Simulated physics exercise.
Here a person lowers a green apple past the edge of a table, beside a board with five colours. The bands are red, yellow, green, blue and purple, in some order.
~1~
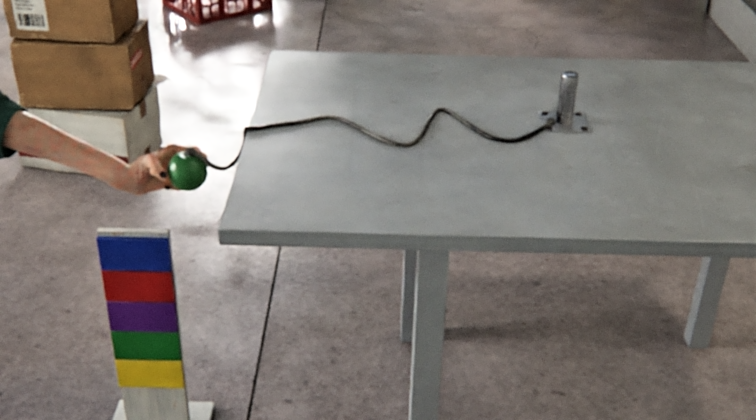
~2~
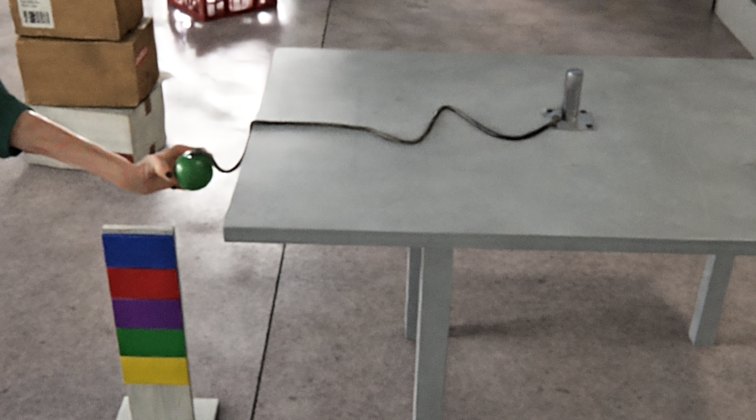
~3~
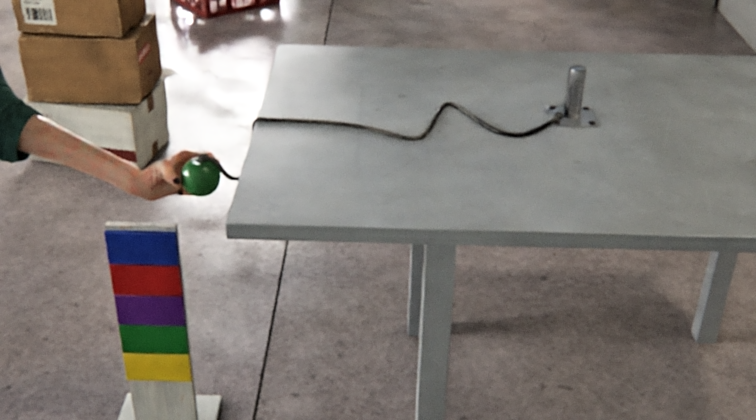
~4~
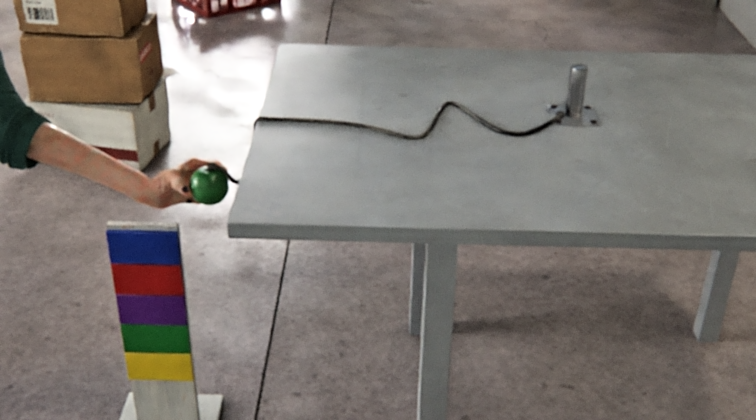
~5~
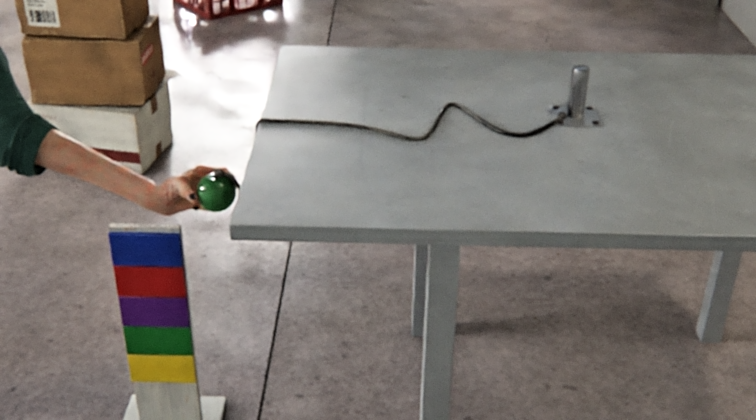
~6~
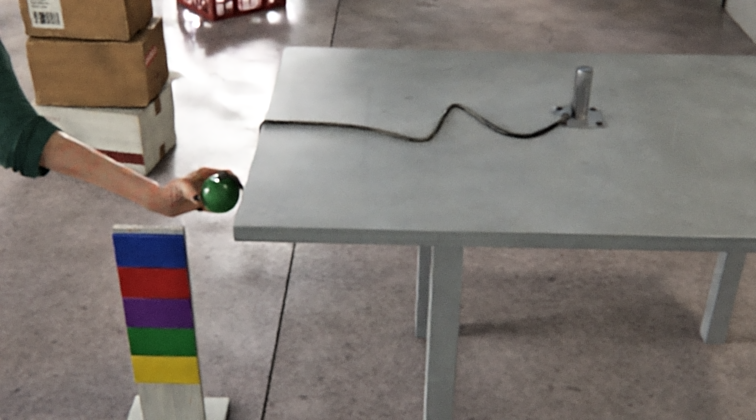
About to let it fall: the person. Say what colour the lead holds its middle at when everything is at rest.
That would be green.
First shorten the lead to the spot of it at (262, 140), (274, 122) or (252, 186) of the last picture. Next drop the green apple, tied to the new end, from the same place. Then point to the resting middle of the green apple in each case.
The pixels are (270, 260), (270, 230) and (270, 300), in the order of the tries.
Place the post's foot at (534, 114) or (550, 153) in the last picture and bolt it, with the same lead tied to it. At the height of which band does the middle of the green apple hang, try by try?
For the first it would be yellow, for the second yellow.
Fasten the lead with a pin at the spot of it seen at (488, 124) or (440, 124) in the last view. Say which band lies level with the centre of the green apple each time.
Each in turn comes out as purple, red.
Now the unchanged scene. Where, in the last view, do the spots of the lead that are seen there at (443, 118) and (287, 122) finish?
To (368, 123) for the first and to (265, 209) for the second.
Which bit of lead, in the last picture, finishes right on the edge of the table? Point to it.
Roughly (377, 131).
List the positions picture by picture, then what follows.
The first frame shows green apple (188, 171); blue (134, 256); red (138, 287); purple (142, 318); green (146, 347); yellow (150, 375).
The second frame shows green apple (194, 171); lead through (530, 135) (463, 115) (423, 136) (347, 127) (252, 130).
The third frame shows green apple (201, 177).
The fourth frame shows green apple (209, 185); lead through (534, 131) (467, 110) (427, 132) (346, 124) (256, 131).
The fifth frame shows green apple (217, 192).
The sixth frame shows green apple (220, 194); lead through (539, 133) (472, 113) (432, 135) (352, 126) (262, 134).
Early on, apple near (234, 312); level with purple.
Midway, apple near (290, 317); level with green.
Near the end, apple near (264, 333); level with green.
Finally, apple near (274, 331); level with green. Its middle rests at the green band.
